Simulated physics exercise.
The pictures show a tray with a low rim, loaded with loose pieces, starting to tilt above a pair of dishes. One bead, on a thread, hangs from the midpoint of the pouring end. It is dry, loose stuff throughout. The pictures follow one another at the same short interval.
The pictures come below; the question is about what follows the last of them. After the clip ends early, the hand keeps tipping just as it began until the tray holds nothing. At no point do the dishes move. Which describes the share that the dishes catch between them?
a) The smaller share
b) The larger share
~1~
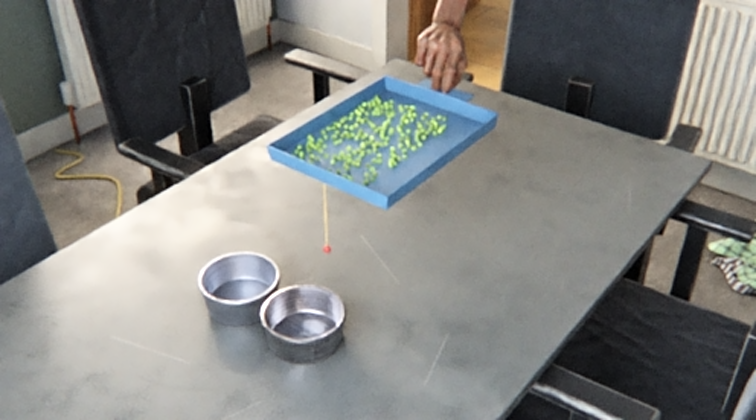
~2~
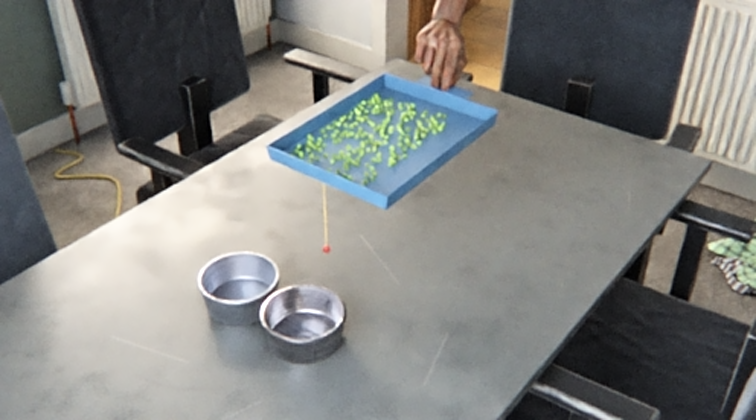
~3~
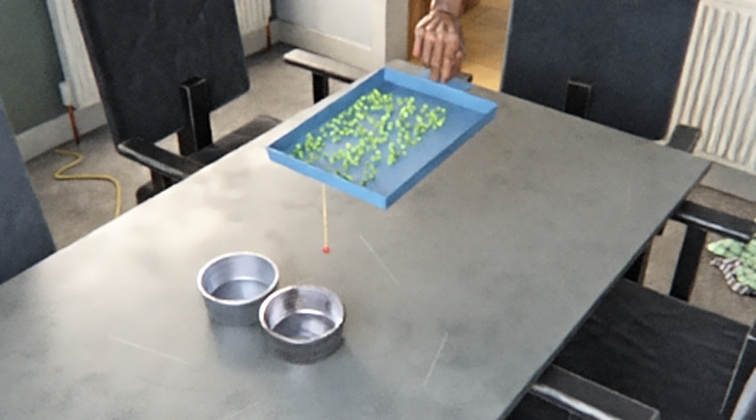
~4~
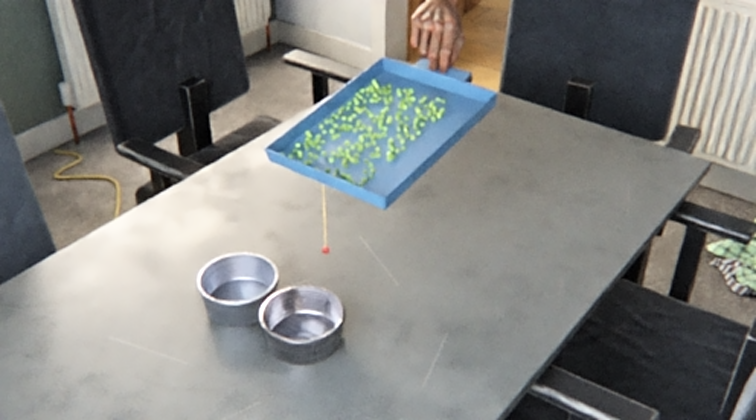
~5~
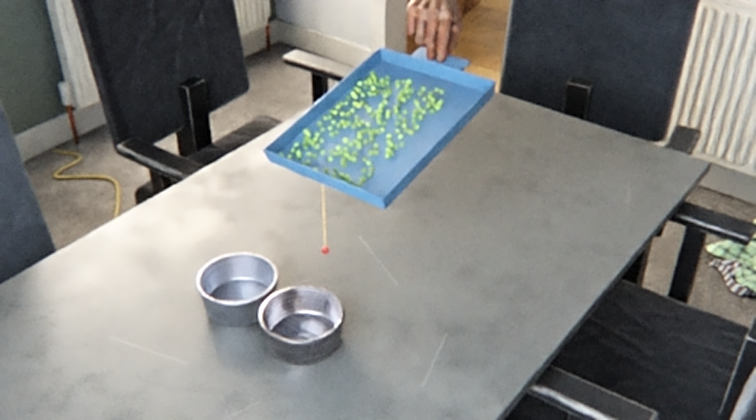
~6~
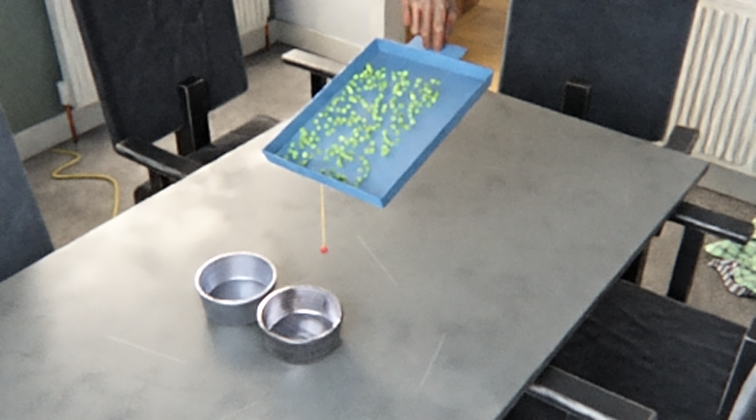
a, the smaller share.
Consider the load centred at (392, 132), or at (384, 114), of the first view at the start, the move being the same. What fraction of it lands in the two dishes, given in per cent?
The first start gives 20 percent and the second 10 percent.
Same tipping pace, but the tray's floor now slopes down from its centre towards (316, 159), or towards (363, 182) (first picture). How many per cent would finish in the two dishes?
0 per cent, then 0 per cent.
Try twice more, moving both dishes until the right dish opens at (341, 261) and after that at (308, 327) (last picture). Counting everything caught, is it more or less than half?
At place one the minor share; at place two the minor share.
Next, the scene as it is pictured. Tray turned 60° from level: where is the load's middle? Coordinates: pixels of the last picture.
Look about (303, 166) in the last picture.
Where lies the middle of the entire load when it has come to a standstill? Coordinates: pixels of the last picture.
Around (273, 286).
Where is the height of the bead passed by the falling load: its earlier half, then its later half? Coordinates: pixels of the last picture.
Starting near (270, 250), moving on to near (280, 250).
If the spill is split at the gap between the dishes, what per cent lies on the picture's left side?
Left fraction: Around 30 per cent.
Soon, tray tipped steeply; nearly all on the tray; a stray few in the air.
A while on, tray tipped right over; nearly all on the tray; a stray few outside both; a stray few in the air.
Towards the end, tray tipped past a quarter turn; a small part in the right dish; a small part in the left dish; most outside both.
Finally, tray tipped past a quarter turn; a small part in the right dish; a small part in the left dish; most outside both.
